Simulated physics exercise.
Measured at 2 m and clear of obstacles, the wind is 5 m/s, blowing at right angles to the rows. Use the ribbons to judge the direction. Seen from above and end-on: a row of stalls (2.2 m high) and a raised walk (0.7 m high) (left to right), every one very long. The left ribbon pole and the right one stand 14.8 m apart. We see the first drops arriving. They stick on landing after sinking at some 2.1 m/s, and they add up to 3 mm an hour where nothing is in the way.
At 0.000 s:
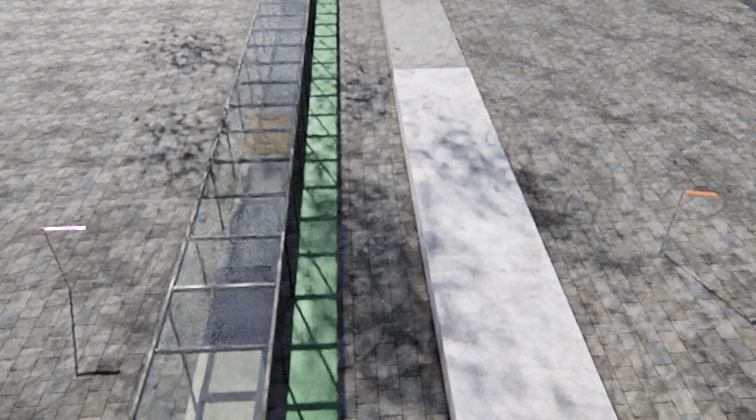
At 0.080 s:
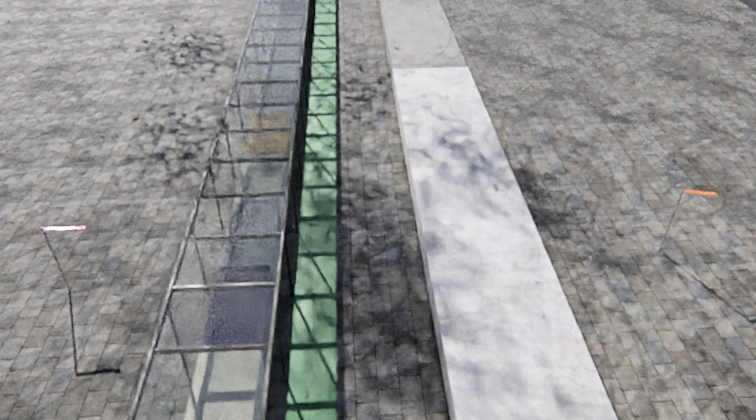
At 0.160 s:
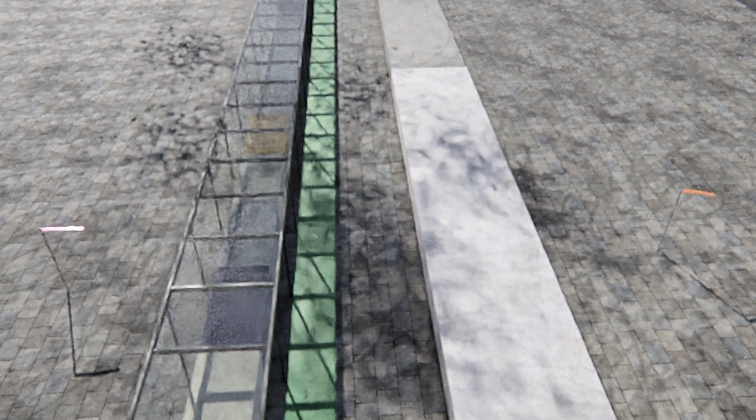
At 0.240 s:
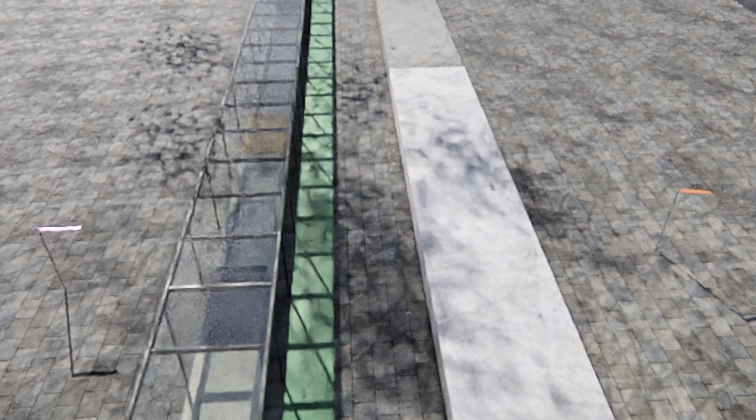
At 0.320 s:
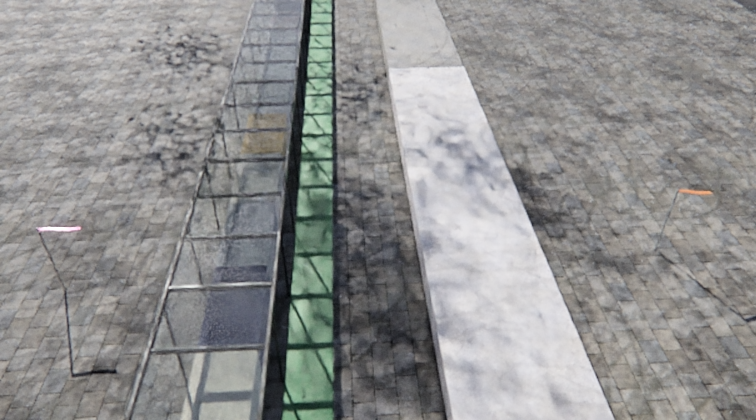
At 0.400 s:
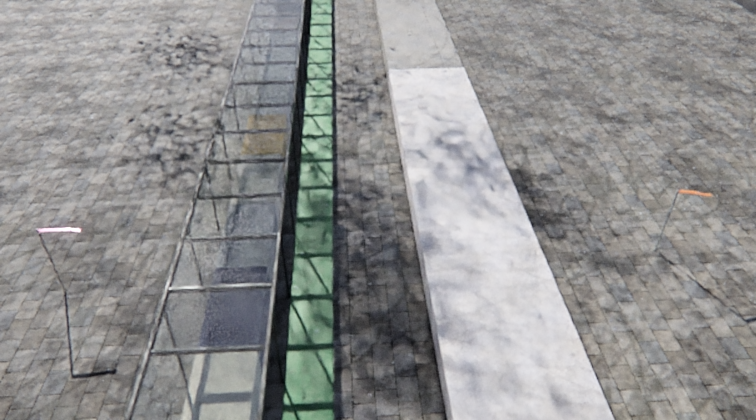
A long glass-topped row with a green strip beside it ran next to a pale raised walk on grey paving, while a ribbon on a thin pole at each side barely moved, staying almost level.
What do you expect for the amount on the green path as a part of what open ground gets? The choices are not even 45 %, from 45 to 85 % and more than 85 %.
On the green path: From 45 to 85 % of what open ground gets.
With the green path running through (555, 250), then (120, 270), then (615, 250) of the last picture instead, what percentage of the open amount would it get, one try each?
First around 70 percent, next around 90 percent, last around 100 percent.
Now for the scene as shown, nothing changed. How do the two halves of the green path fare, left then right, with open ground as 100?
60 % left, 60 % right.
10 minutes on, 0.3 mm on the green path, 0.5 mm in the open.
30 minutes on, 0.9 mm on the green path, 1.5 mm in the open.
60 minutes on, 1.8 mm on the green path, 3.0 mm in the open, so the green path has 60 % of the open amount; the left half of it has 59 %, the right half 60 %.
